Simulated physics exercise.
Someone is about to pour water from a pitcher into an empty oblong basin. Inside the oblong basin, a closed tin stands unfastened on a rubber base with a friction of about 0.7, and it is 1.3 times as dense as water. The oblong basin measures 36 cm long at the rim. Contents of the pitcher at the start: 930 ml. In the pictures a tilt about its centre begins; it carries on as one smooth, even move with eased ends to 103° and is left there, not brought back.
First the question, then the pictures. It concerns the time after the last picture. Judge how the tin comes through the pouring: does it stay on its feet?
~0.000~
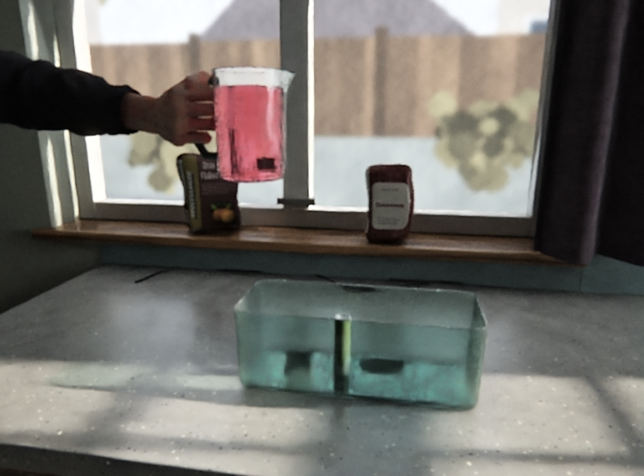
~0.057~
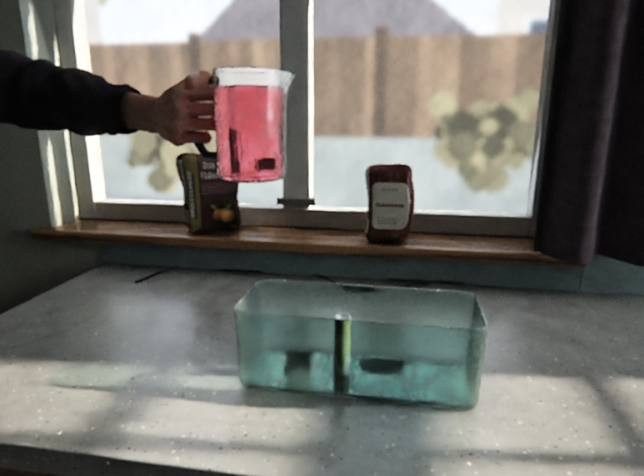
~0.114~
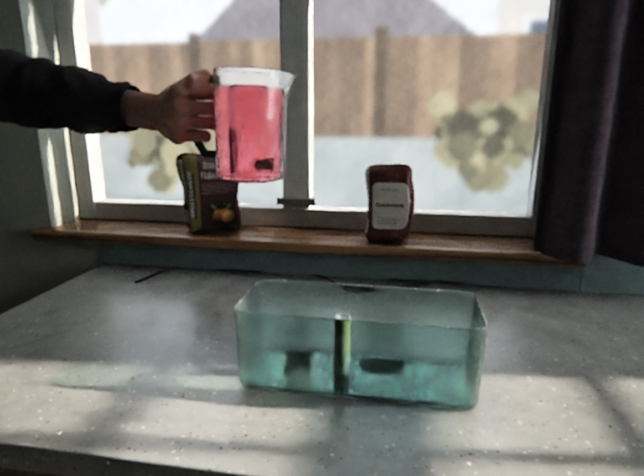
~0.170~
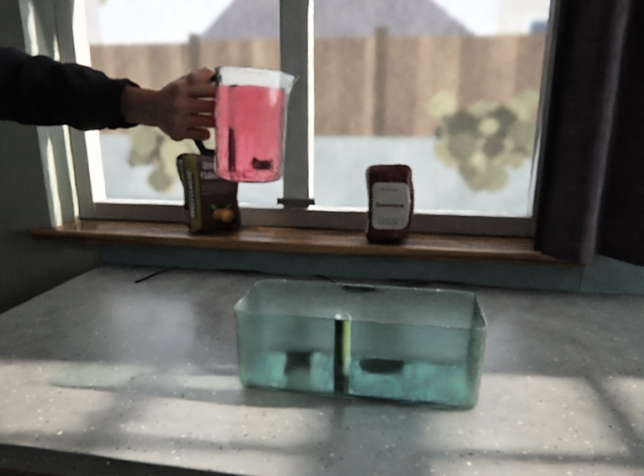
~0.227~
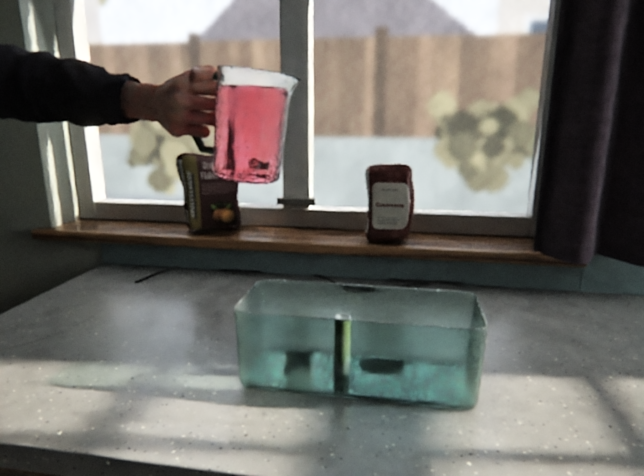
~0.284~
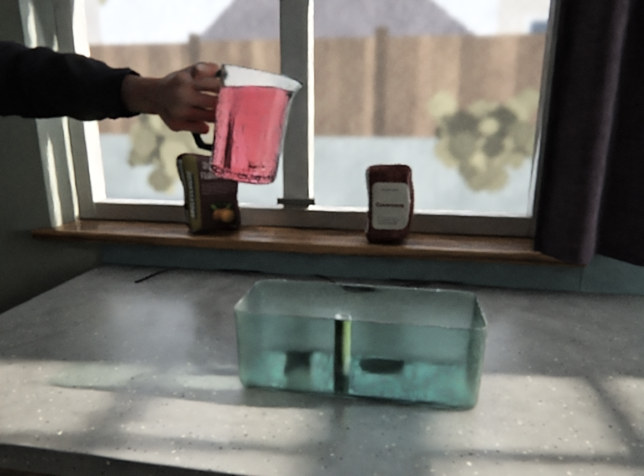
Watch, it's going to keep its feet.
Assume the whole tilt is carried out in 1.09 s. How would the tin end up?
It stays steady, then.
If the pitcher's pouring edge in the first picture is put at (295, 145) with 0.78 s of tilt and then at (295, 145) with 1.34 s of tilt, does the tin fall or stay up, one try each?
The tin stays vertical the first time and stays vertical the second time.
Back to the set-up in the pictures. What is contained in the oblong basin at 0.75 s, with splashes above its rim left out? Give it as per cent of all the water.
About 1%.
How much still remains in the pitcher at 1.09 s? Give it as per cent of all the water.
Close to 46 in a hundred.
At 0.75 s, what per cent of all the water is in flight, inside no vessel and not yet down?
About 12 per cent.
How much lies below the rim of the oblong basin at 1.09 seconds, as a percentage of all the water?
The fraction sits near 26 in a hundred.
After 0.75 s the tilt is 61° and 88 per cent is still to pour; the tin stands where it began.
After 1.09 s the tilt is 95° and 45 per cent is still to pour; the tin stands where it began.
After 1.45 s the tilt is 103° and 7 per cent is still to pour; the tin stands where it began.
After 1.84 s the tilt is 103° and 0 per cent is still to pour; the tin stands where it began.
In the end the tin stands where it began.
